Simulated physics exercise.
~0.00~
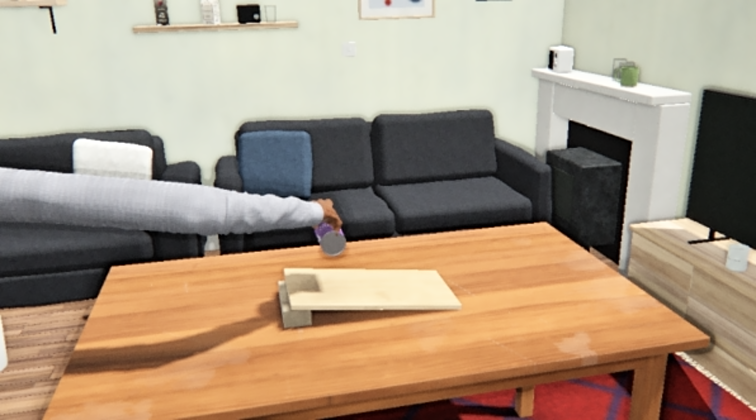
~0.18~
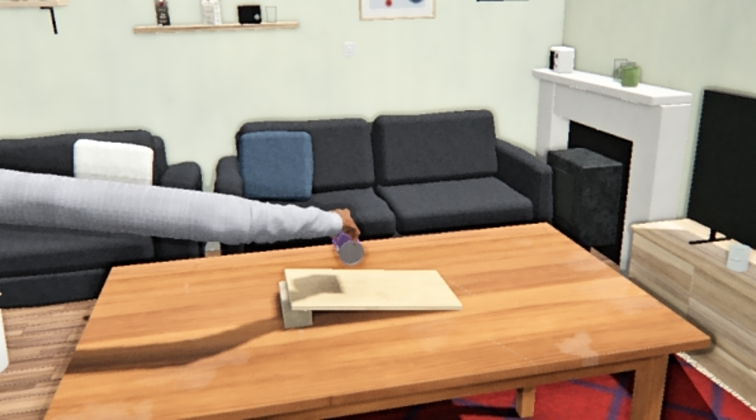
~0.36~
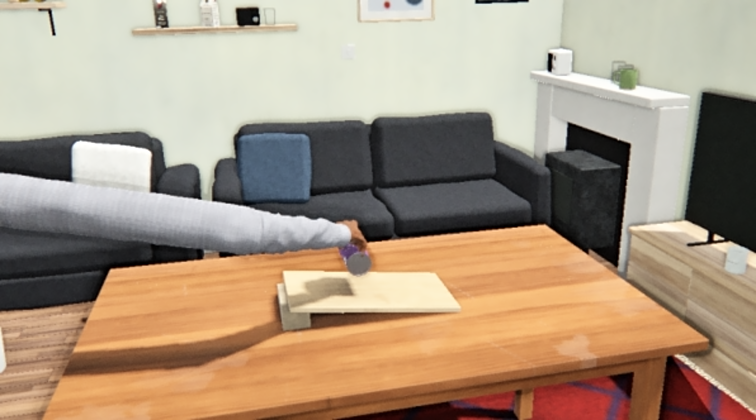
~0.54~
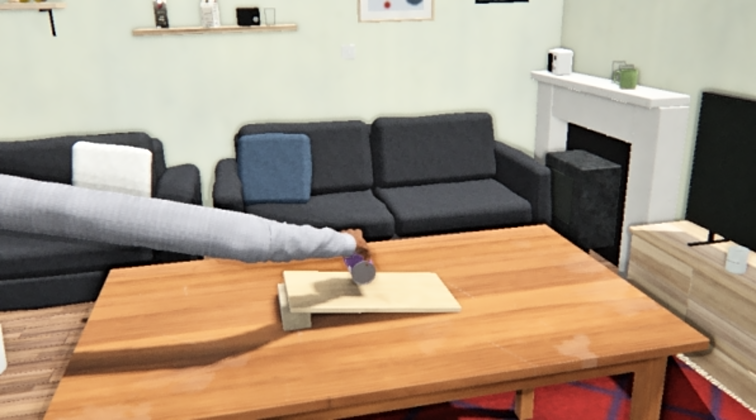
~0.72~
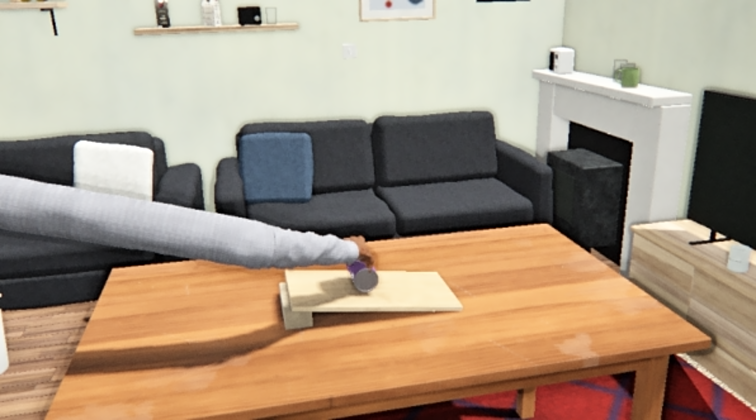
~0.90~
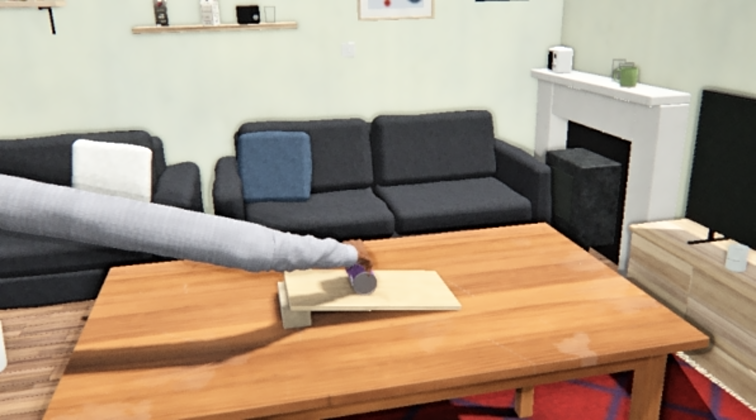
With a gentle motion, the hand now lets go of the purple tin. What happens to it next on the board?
It moves down the slope.
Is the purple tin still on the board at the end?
Purple tin - gone from the top.
After 2.10 s, purple tin now off the board.
After 3.00 s, things are still on the move.
In the end (3.4 s), off the board, purple tin. The purple tin slides or rolls down.
